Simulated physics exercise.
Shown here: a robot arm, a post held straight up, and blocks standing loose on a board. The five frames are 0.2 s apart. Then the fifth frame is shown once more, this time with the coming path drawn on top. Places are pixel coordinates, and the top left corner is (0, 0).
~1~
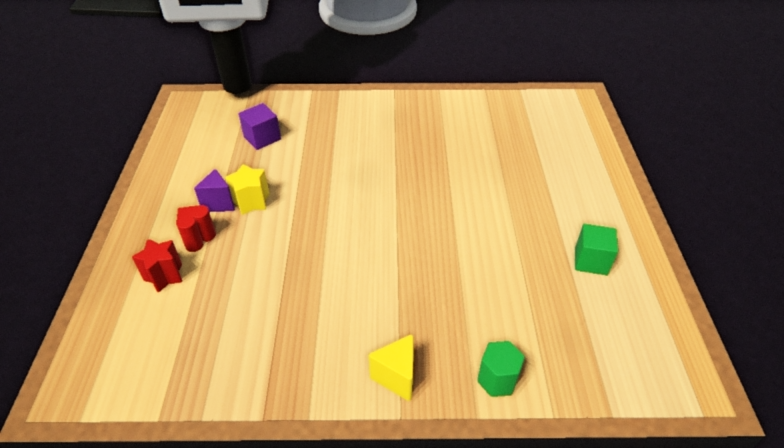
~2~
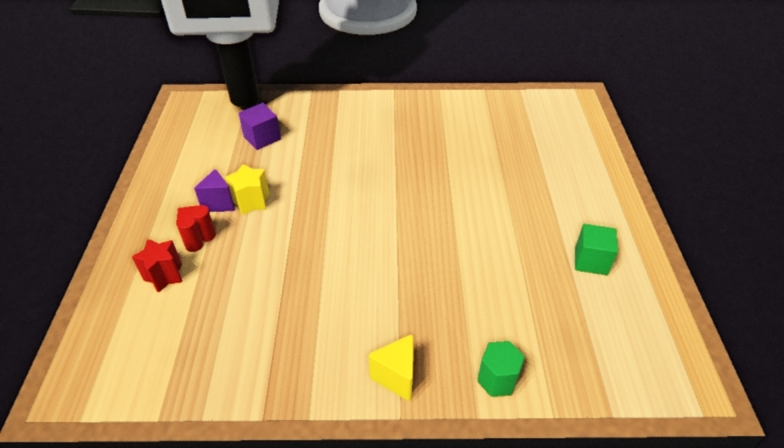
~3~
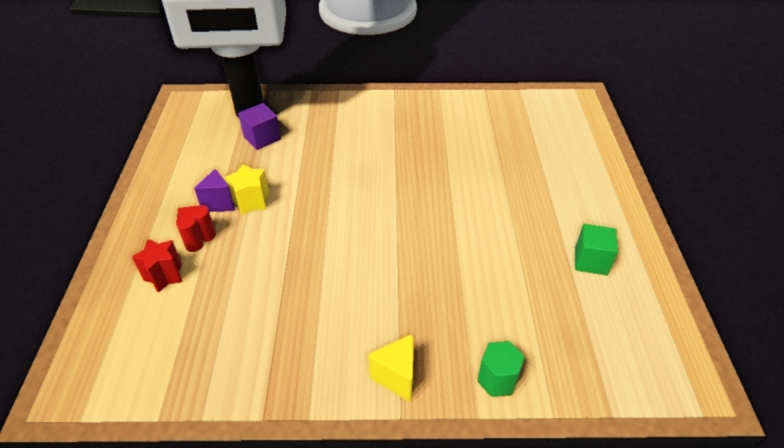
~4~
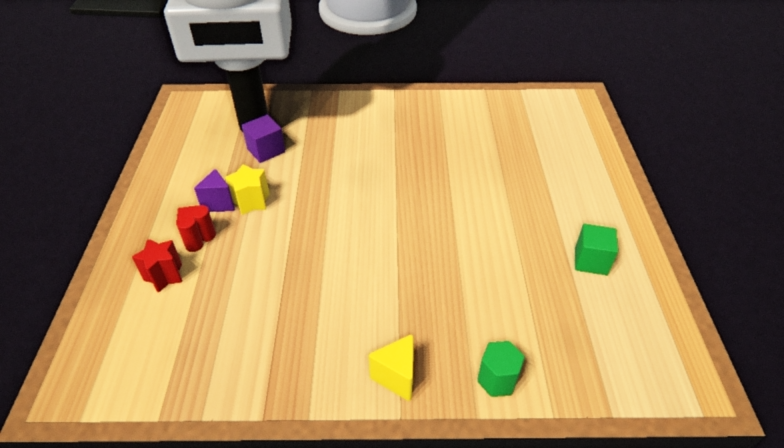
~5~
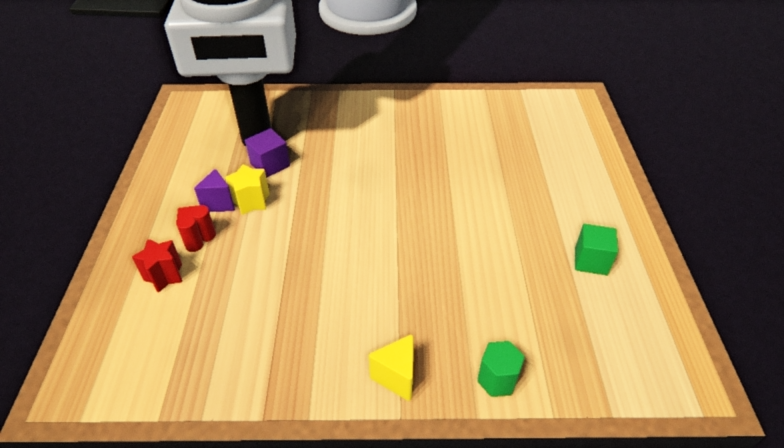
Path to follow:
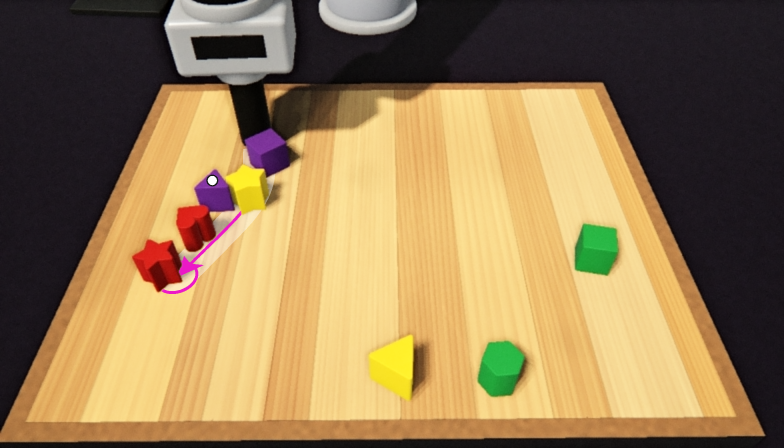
A robot arm's black post moved down to the purple cube near the top left of a wooden board and nudged it a short way toward the yellow star, while the other blocks stayed still.
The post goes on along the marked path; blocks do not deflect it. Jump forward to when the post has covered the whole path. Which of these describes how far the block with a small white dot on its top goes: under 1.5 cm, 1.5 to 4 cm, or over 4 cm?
It goes hardly anywhere, under 1.5 cm.
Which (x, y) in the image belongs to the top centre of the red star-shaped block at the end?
Most likely (127, 274).
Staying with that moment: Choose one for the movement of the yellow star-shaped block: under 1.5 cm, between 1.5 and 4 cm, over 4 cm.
That block covers upwards of 4 cm.
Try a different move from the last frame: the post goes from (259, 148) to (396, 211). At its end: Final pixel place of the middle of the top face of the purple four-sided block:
Top centre: (282, 163).
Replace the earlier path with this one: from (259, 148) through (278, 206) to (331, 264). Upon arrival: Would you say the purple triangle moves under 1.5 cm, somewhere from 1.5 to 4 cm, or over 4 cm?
It will move less than 1.5 cm.
The drawn path runs from (259, 148) through (256, 187) and (225, 230) to (177, 277); the dot is on the purple triangle.
The first path, step by step. One third of the way, post (254, 179); yellow star-shaped block (241, 188), turned 25° clockwise; purple four-sided block (280, 171), turned 35° anticlockwise.
Two thirds of the way, post (222, 223); purple triangle (204, 187), turned 60° clockwise; yellow star-shaped block (219, 230), turned 40° clockwise; purple four-sided block (280, 173), turned 40° anticlockwise.
At the end, post (174, 269); red star-shaped block (127, 274); purple triangle (204, 187), turned 60° clockwise; yellow star-shaped block (210, 252), turned 15° anticlockwise; purple four-sided block (280, 173), turned 40° anticlockwise.
